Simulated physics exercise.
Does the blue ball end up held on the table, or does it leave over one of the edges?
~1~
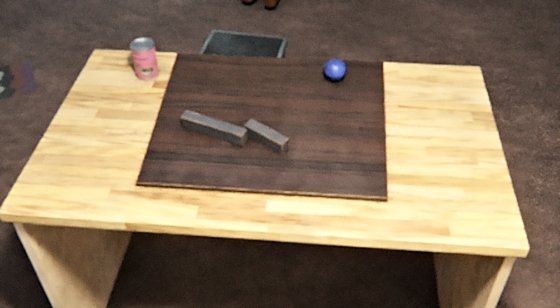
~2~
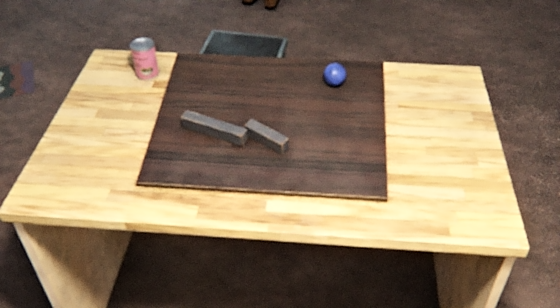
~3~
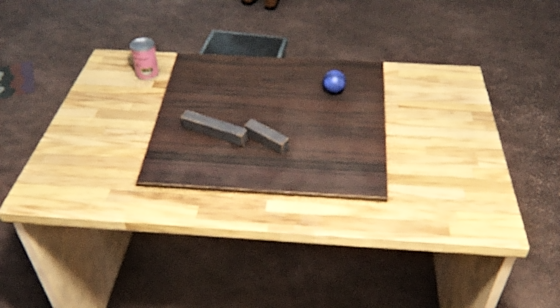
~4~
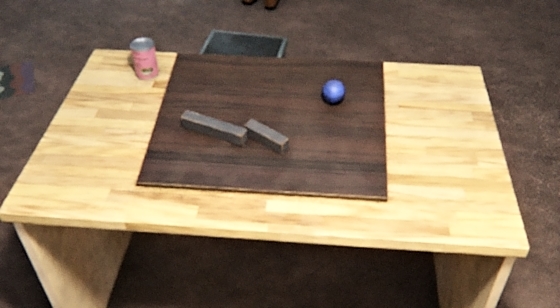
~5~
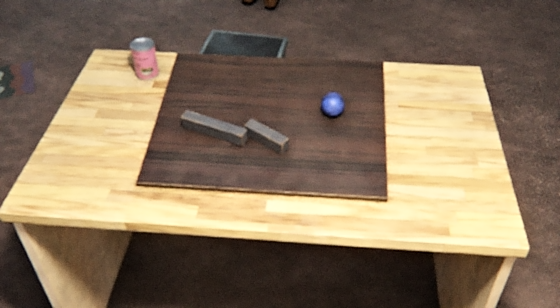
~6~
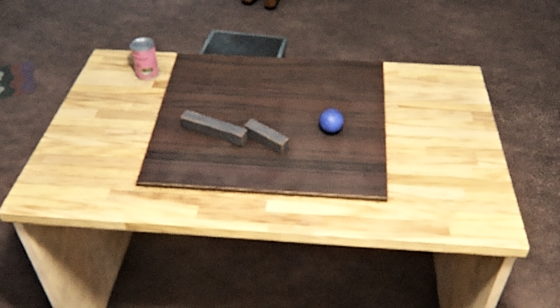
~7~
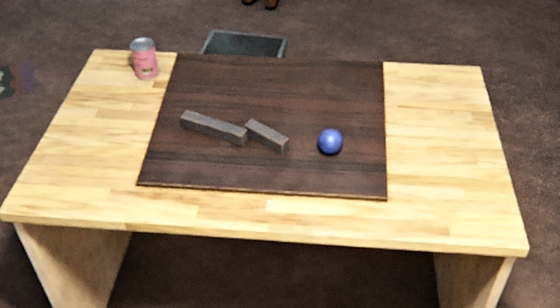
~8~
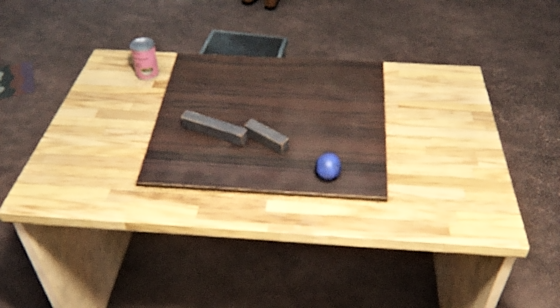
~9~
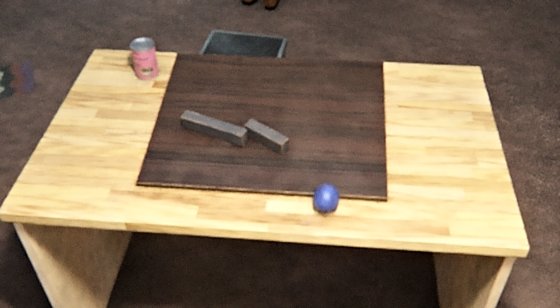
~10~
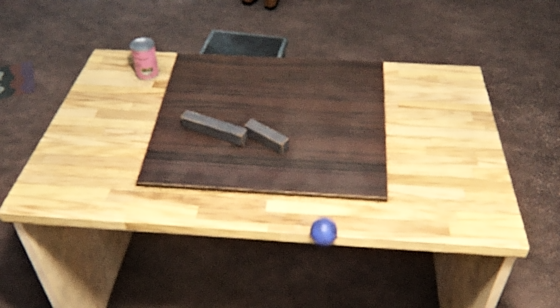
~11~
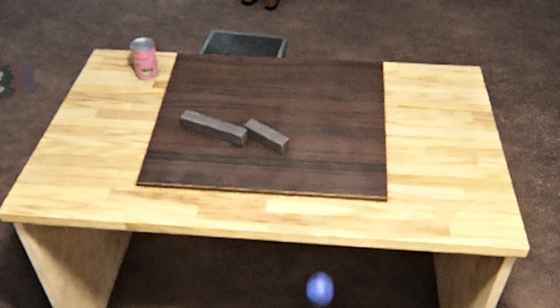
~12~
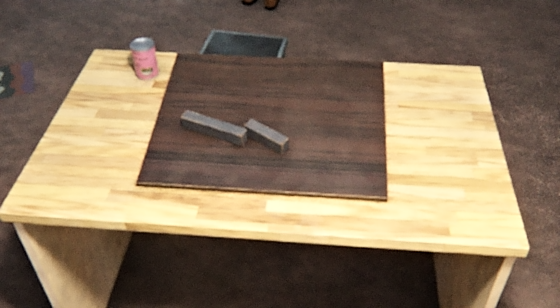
It leaves over the near edge, rolling past the right side of the dark blocks and dropping out of sight.
